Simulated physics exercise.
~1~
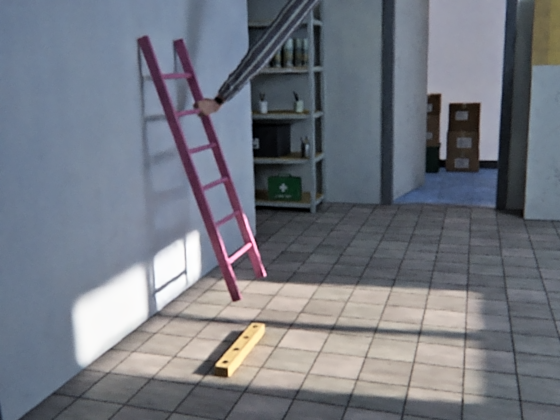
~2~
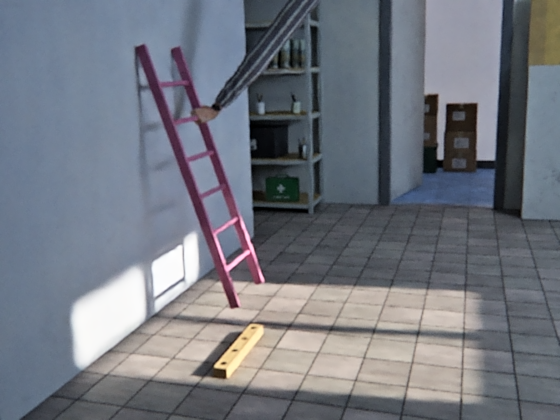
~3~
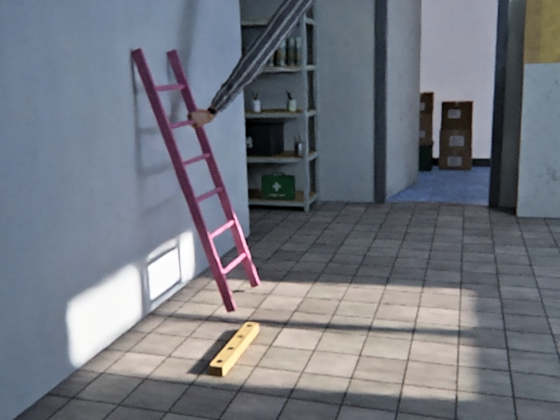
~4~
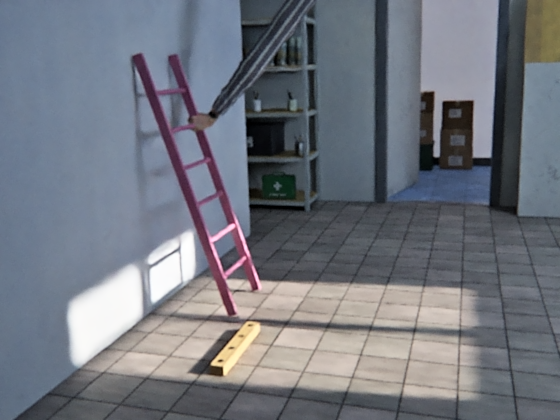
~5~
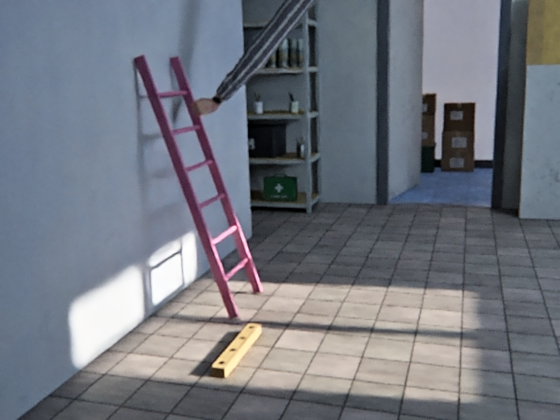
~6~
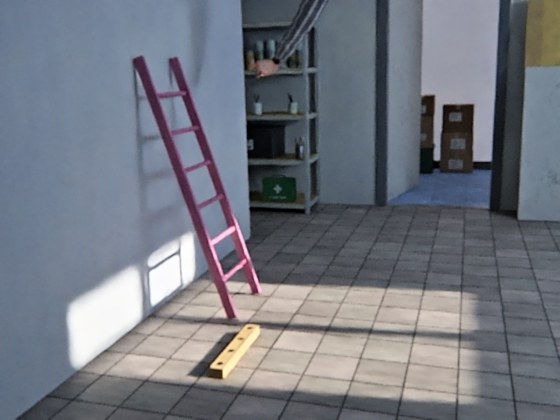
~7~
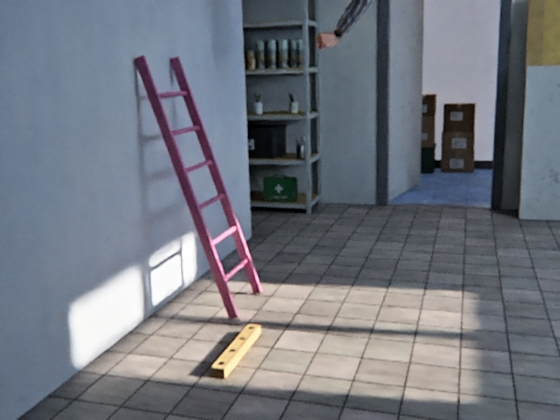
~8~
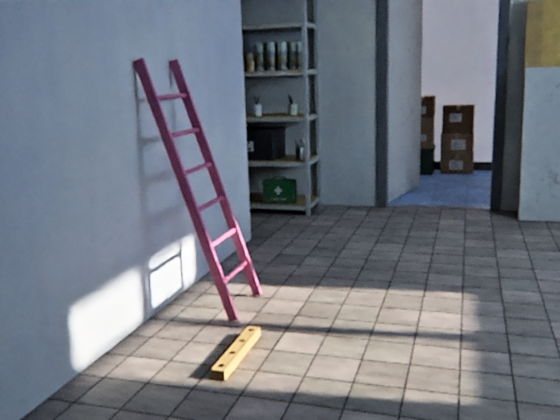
The clip opens on a pink ladder tilted against a pale wall at the left, steadied by a hand in a striped sleeve, with a yellow wooden batten on the tiled floor near its foot. The hand guides the ladder slightly downward until its feet settle close to the batten. The fingers then come off the ladder, and the arm draws back up and to the right, passing in front of the shelves before leaving view. The ladder stays put without the hand, and it ends still leaning against the wall, with the batten unmoved.
